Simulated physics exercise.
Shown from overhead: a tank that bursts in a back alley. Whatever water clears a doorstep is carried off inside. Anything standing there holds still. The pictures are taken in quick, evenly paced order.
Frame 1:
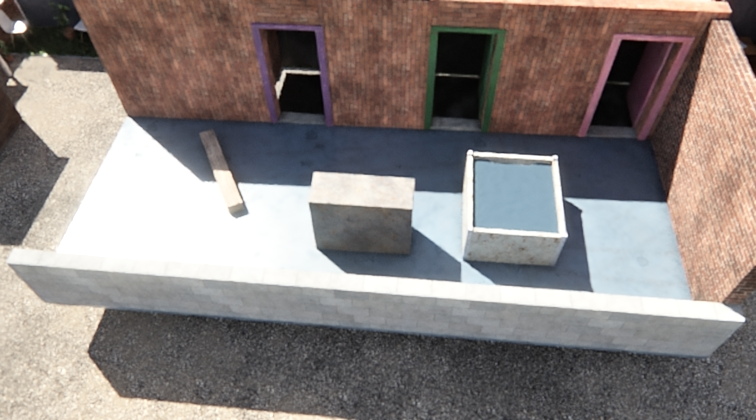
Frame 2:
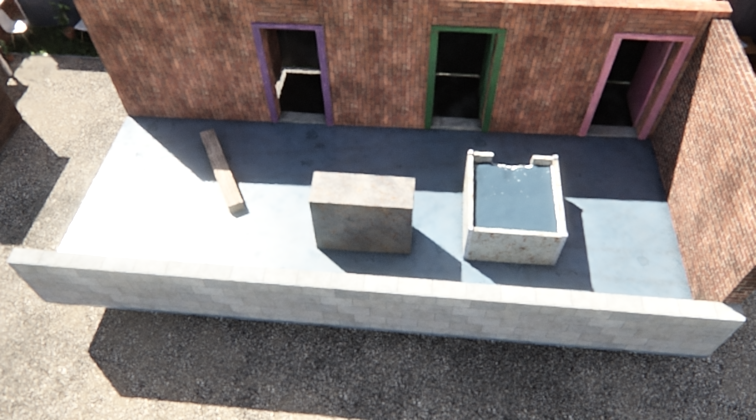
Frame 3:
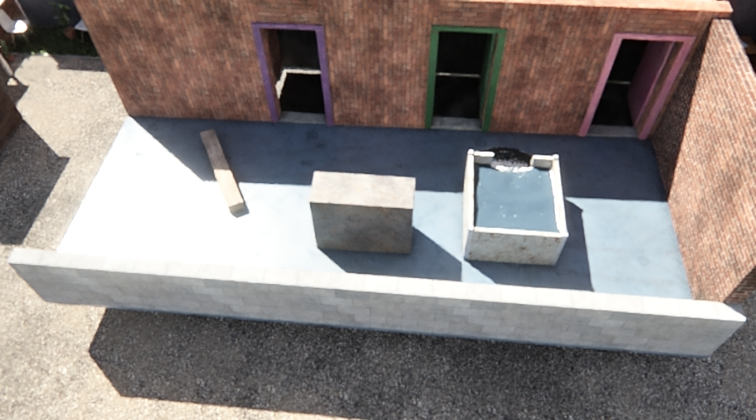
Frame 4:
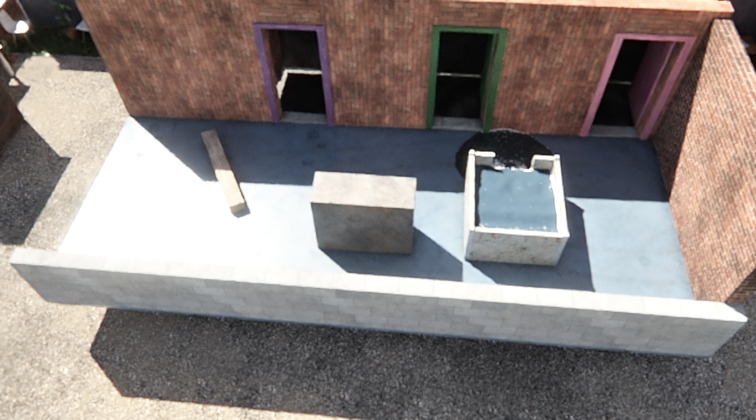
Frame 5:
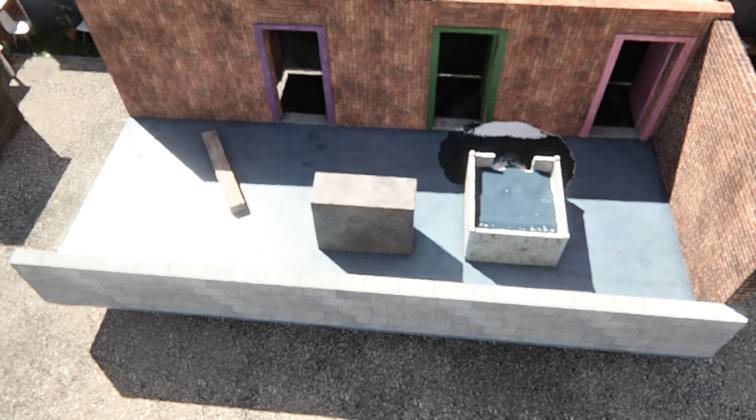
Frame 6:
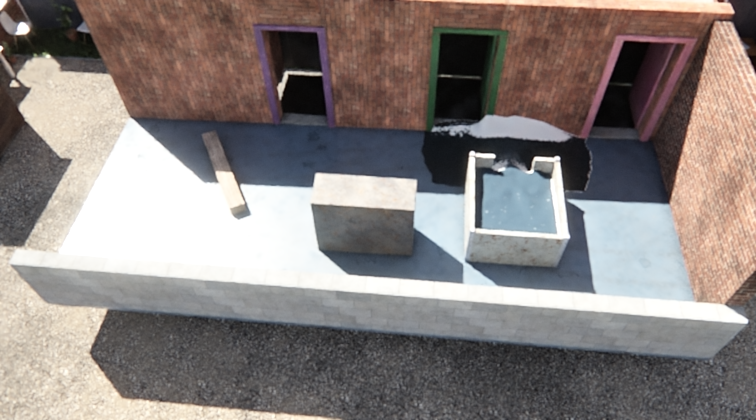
Water pours from the broken far side of a square tank and spreads across the ground.
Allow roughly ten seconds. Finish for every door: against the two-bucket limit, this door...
The green door surpasses it; the pink door surpasses it; the purple door remains within it.
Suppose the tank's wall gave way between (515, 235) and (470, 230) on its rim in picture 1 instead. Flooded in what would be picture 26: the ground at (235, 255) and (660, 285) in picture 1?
Respectively: Drenched and drenched.
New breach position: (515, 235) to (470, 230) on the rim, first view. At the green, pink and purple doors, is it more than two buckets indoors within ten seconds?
At the doors, green never reaches it, pink crosses the line and purple never reaches it.
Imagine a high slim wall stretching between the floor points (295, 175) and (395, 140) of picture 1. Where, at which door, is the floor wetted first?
The green door.
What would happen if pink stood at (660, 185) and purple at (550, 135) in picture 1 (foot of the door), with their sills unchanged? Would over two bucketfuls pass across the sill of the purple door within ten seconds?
My guess is that the purple door tops the mark by then.
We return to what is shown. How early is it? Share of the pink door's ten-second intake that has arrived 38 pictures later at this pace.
My estimate is close to 85 per cent.
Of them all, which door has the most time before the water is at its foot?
Observed: The purple-painted one.
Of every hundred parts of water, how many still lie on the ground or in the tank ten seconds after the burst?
Estimate: 76 per cent.
A moment on, water covers 15 % of the floor; the green door over two buckets in, the pink door wet at the sill, nothing in, the purple door not reached.
Next, water covers 25 % of the floor; the green door over two buckets in, the pink door under two buckets in, the purple door wet at the sill, nothing in.
Then, water covers 40 % of the floor; the green door far over two buckets in, the pink door over two buckets in, the purple door wet at the sill, nothing in.
Later, water covers 60 % of the floor; the green door far over two buckets in, the pink door over two buckets in, the purple door wet at the sill, nothing in.
In the end, water covers 75 % of the floor; the green door far over two buckets in, the pink door over two buckets in, the purple door wet at the sill, nothing in.
